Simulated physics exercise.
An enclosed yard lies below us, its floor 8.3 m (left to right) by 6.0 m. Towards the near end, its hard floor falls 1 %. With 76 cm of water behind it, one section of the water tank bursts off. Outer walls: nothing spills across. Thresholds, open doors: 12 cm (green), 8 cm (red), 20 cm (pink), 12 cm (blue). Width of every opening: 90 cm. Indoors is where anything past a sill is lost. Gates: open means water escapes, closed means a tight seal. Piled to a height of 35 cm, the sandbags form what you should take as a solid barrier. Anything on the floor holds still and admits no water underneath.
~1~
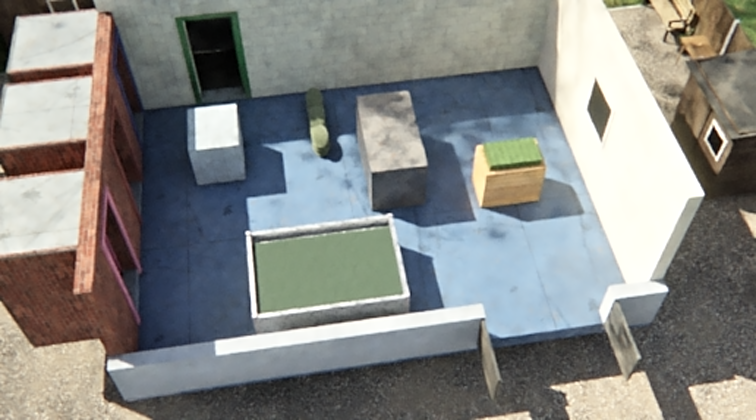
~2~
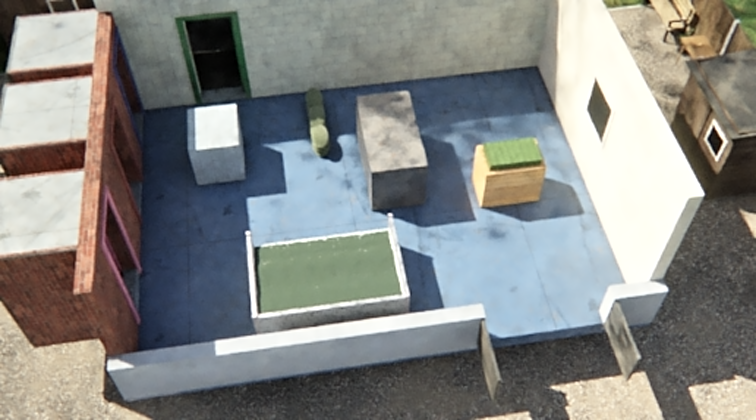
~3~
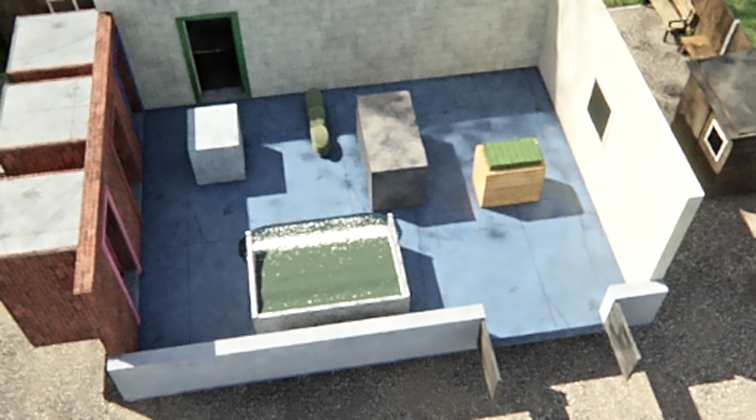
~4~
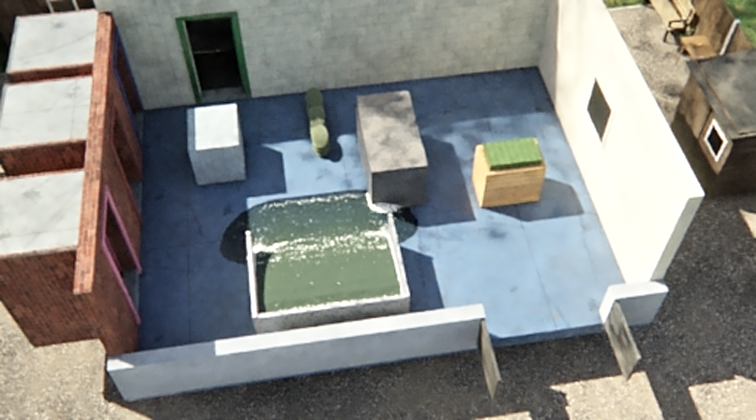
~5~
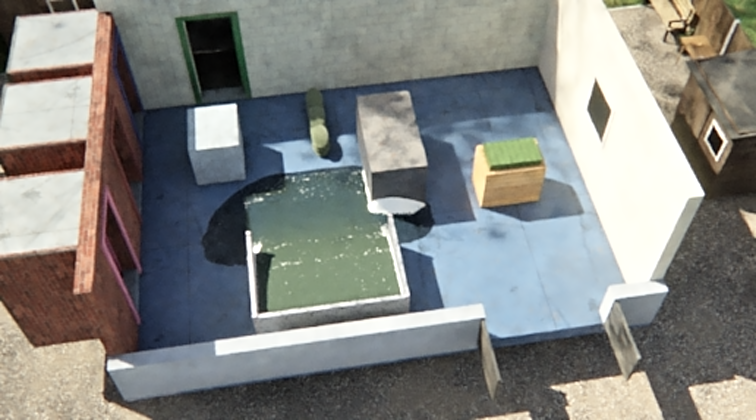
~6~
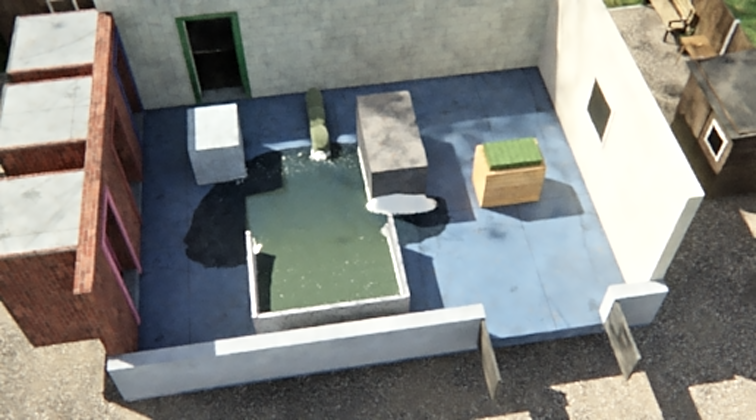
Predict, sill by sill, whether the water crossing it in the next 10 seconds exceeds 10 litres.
Green door: Past the limit; red door: Past the limit; pink door: Within the limit; blue door: Past the limit.
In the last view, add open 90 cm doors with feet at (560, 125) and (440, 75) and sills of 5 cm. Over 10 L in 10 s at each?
The first doorway goes beyond and the second stays inside.
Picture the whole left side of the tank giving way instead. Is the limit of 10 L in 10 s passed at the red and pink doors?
Red goes beyond, pink goes beyond, judged against that limit.
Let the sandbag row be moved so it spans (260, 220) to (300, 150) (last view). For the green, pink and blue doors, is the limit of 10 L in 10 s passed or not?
Green within the limit, pink within the limit, blue exceeded.
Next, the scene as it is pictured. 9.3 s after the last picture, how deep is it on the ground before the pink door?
The depth comes to around 10.5 centimetres.
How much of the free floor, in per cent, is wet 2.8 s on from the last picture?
Around 70 per cent wet.
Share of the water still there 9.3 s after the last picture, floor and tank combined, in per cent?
Roughly 82 percent.
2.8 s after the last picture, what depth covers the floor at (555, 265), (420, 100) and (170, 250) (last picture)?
First 2 cm, then 6 cm, then 2 cm.
Then, 0.7 s after the last picture water covers 35 % of the floor and is deepest (40 cm) near (259, 98); green door 9 cm at the sill, 1 L in, red door not reached, pink door not reached, blue door not reached.
Then, 1.5 s after the last picture water covers 50 % of the floor and is deepest (38 cm) near (303, 93); green door 24 cm at the sill, 28 L in, red door 17 cm at the sill, 21 L in, pink door not reached, blue door 3 cm at the sill, 0 L in.
Then, 2.8 s after the last picture water covers 70 % of the floor and is deepest (26 cm) near (144, 111); green door 18 cm at the sill, 96 L in, red door 12 cm at the sill, 63 L in, pink door 3 cm at the sill, 0 L in, blue door 22 cm at the sill, 31 L in.
Then, 5.3 s after the last picture water covers 85 % of the floor and is deepest (12 cm) near (144, 137); green door 6 cm at the sill, 107 L in, red door 8 cm at the sill, 81 L in, pink door 10 cm at the sill, 0 L in, blue door 12 cm at the sill, 89 L in.
Then, 9.3 s after the last picture water covers 95 % of the floor and is deepest (14 cm) near (195, 368); green door 3 cm at the sill, 107 L in, red door 5 cm at the sill, 82 L in, pink door 11 cm at the sill, 0 L in, blue door 3 cm at the sill, 90 L in.
